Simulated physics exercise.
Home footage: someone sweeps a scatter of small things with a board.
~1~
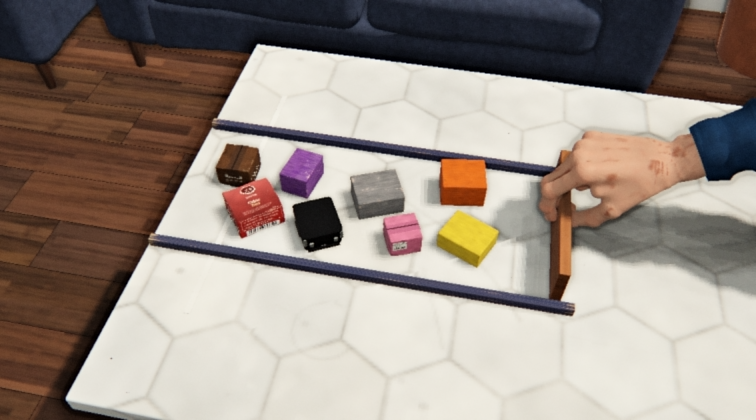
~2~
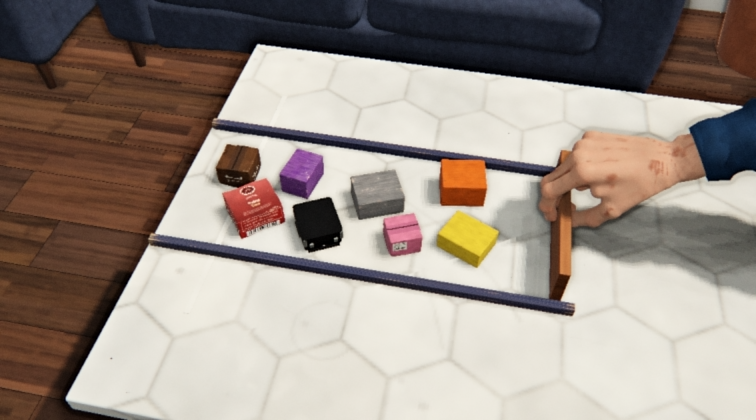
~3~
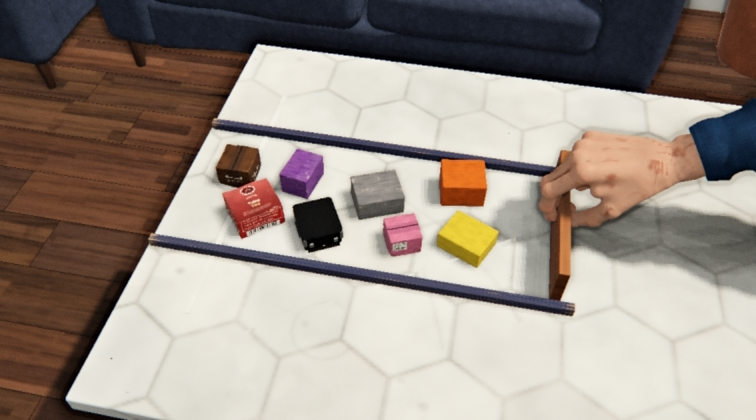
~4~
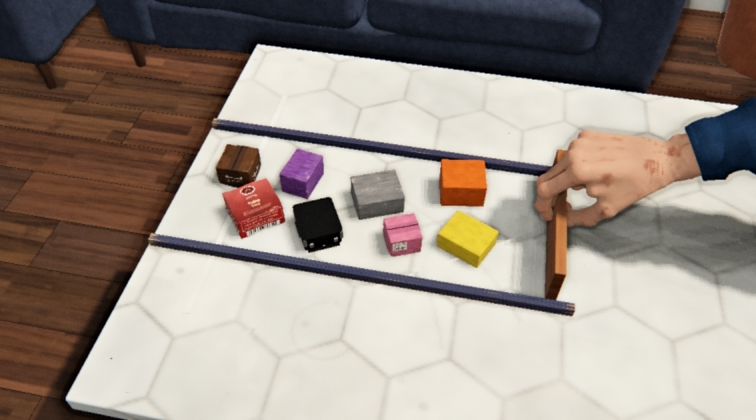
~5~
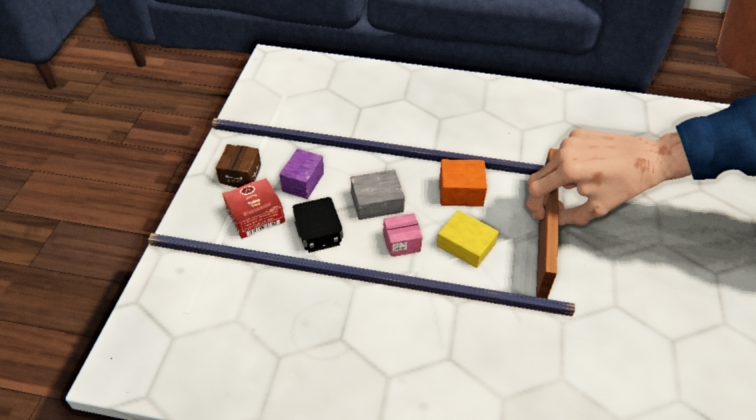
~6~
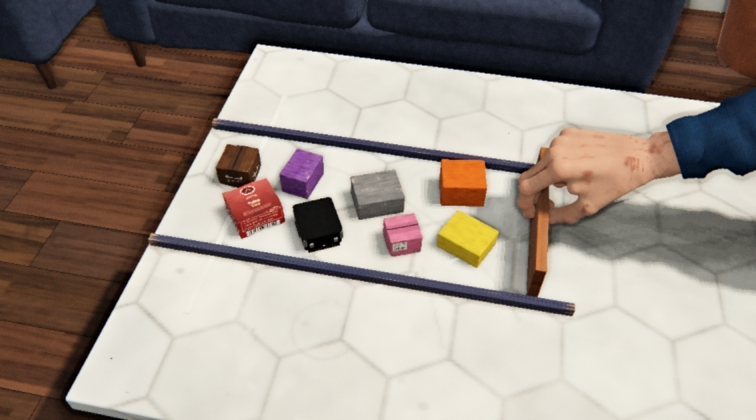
In the video, a hand grips a wooden board standing between two dark rails on a white tabletop and slides it slightly left, while the small coloured boxes and blocks scattered between the rails stay still.
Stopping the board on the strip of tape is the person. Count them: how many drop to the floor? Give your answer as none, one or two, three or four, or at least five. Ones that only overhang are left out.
The count is three or four.
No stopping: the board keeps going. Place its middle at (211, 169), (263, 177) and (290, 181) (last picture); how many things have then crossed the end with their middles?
Taking the three positions in turn, the counts come to 6, 3 and 1.
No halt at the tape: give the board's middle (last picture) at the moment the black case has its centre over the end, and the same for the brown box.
Middle: Roughly (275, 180); roughly (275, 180).
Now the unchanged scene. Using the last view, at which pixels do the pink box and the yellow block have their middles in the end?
Result: One about (166, 209), other about (207, 209).
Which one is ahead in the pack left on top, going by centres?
That would be the pink box.
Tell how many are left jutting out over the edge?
Answer: 2.
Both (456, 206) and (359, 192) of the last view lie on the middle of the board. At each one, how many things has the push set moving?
Tally: 3; 7.
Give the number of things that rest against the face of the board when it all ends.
The figure is 2.
Soon after, none off yet; brown box at rest near (239, 166); red box moving near (250, 207); purple block at rest near (302, 174).
In the end, the number that fall off is three or four; gone, black case, purple block, red box and brown box.
